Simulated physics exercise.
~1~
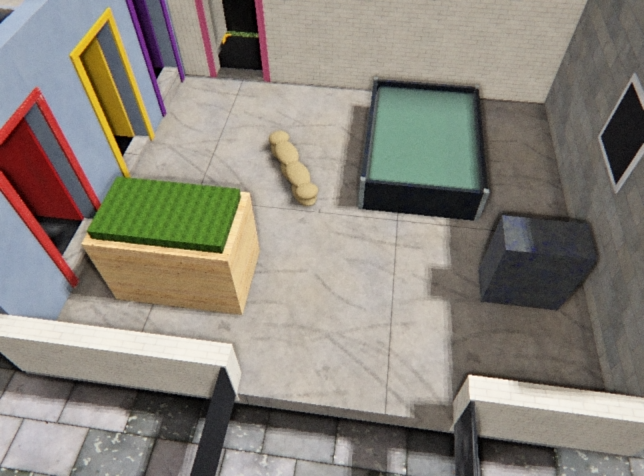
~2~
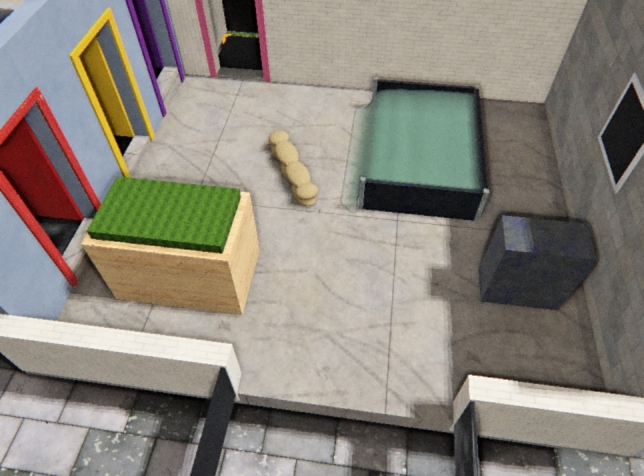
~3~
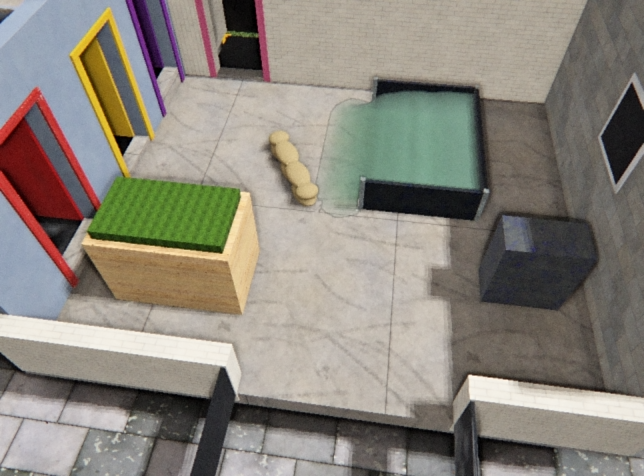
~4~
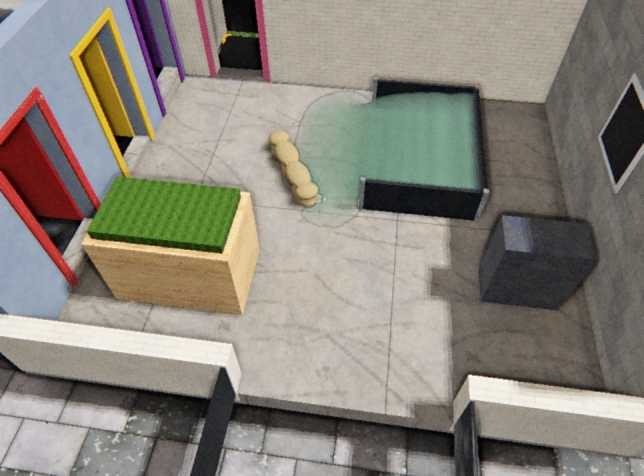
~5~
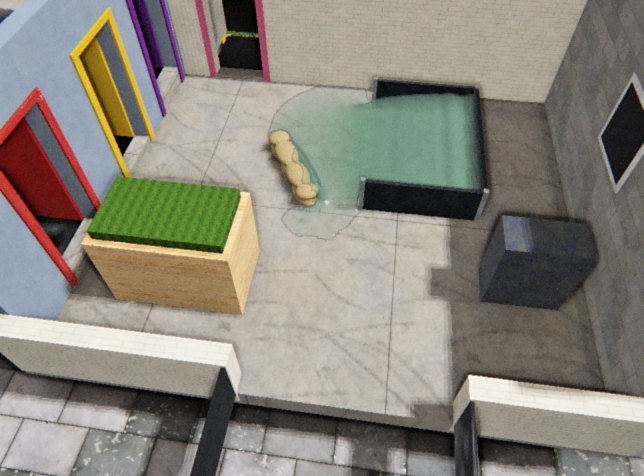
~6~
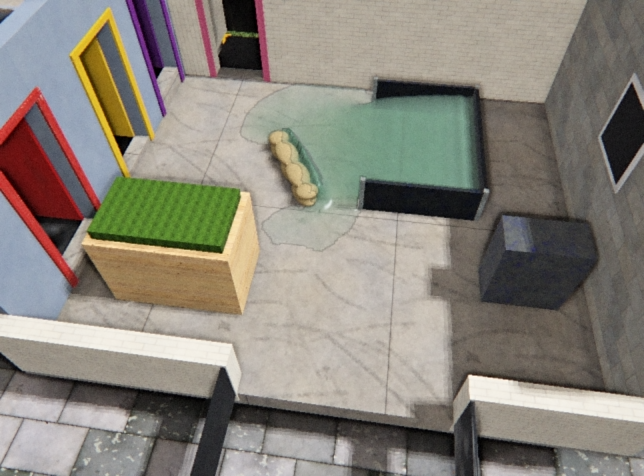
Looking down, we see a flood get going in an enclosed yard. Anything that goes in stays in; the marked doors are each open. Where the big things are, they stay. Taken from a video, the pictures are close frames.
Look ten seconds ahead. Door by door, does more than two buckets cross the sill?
One by one: The purple door never tops two buckets. The red door never tops two buckets. The pink door tops two buckets. The yellow door never tops two buckets.
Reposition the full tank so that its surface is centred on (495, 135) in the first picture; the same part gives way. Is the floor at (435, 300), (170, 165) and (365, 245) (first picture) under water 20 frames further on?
As listed: Untouched, reached, reached.
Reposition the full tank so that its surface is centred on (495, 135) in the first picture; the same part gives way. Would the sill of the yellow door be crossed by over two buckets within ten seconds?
Briefly, the yellow door remains below.
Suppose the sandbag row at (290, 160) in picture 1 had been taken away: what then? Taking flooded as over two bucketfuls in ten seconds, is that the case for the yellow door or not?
The yellow door tops that amount.
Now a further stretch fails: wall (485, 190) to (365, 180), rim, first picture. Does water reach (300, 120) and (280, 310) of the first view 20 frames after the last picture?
Order as given: Unwetted, then inundated.
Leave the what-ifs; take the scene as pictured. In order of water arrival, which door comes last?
Result: The red door.
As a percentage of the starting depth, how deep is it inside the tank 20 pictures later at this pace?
I'd put it near 24 per cent.
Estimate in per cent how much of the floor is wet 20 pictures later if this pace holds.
55 %.
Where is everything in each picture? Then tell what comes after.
Still water in the tank at (424, 134), in the first picture.
The front is at (352, 207), out from the gap at (370, 144), in the second picture.
The front is at (334, 211), out from the gap at (370, 146), in the third picture.
The front is at (316, 219), out from the gap at (370, 147), in the fourth picture.
Water pours out at (370, 147) and has run to (302, 227), in the fifth picture.
The front is at (253, 113), out from the gap at (370, 148), in the sixth picture.
A moment on, water covers 30 % of the floor; the purple door wet at the sill, nothing in, the red door not reached, the pink door wet at the sill, nothing in, the yellow door not reached.
Next, water covers 40 % of the floor; the purple door wet at the sill, nothing in, the red door not reached, the pink door over two buckets in, the yellow door wet at the sill, nothing in.
Then, water covers 55 % of the floor; the purple door wet at the sill, nothing in, the red door wet at the sill, nothing in, the pink door over two buckets in, the yellow door wet at the sill, nothing in.
Later, water covers 70 % of the floor; the purple door wet at the sill, nothing in, the red door wet at the sill, nothing in, the pink door far over two buckets in, the yellow door wet at the sill, nothing in.
In the end, water covers 90 % of the floor; the purple door wet at the sill, nothing in, the red door wet at the sill, nothing in, the pink door far over two buckets in, the yellow door wet at the sill, nothing in.
